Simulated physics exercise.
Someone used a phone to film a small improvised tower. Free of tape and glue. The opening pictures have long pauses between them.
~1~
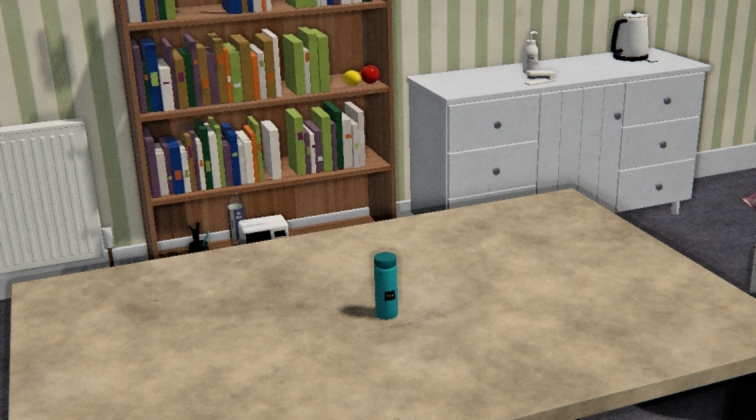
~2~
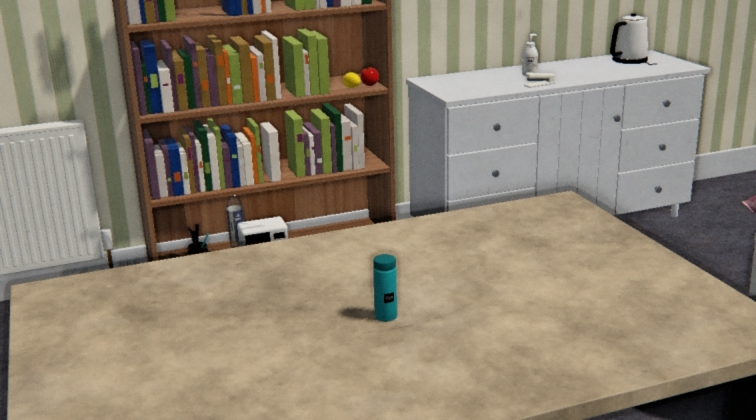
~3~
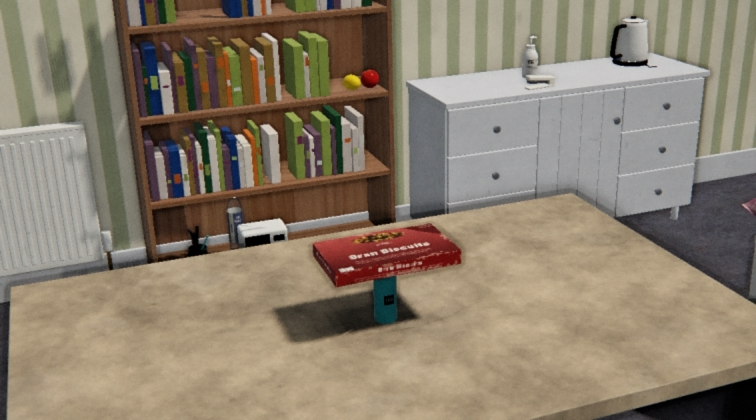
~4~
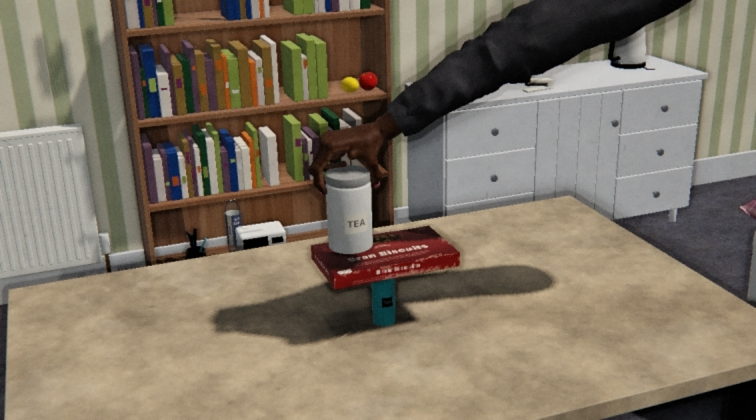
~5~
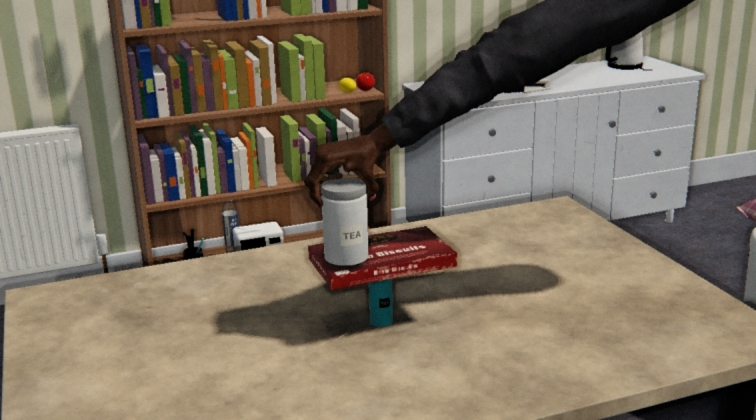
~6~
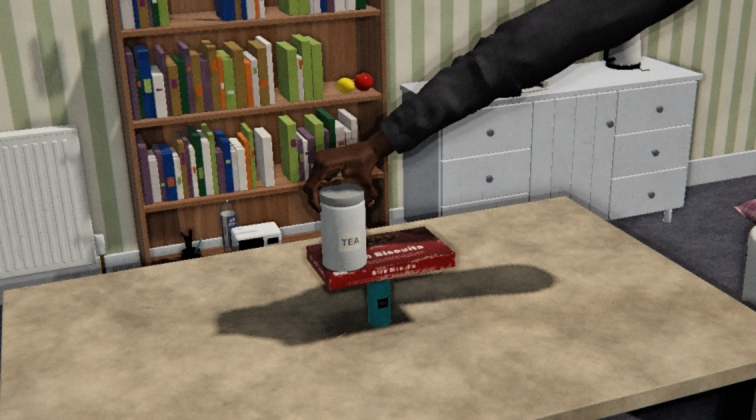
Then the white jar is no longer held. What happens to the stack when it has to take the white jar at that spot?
It collapses.
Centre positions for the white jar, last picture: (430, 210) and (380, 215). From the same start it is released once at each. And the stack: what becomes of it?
In the first try it breaks down, then in the second try it remains standing.
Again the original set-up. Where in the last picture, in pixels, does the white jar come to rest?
Roughly at pixel (293, 348).
Then, 0.30 s past the last view, white jar now fallen; red packet rocked 32° from its first pose.
Then, 0.50 s past the last view, red packet on its side.
Then, 0.80 s past the last view, white jar resting near (292, 347).
Then, 1.00 s past the last view, red packet now fallen.
Finally, fallen, white jar and red packet; turquoise shaker still in place. Final places as the last picture's camera would see them, white jar near (293, 348). The stack gives way.
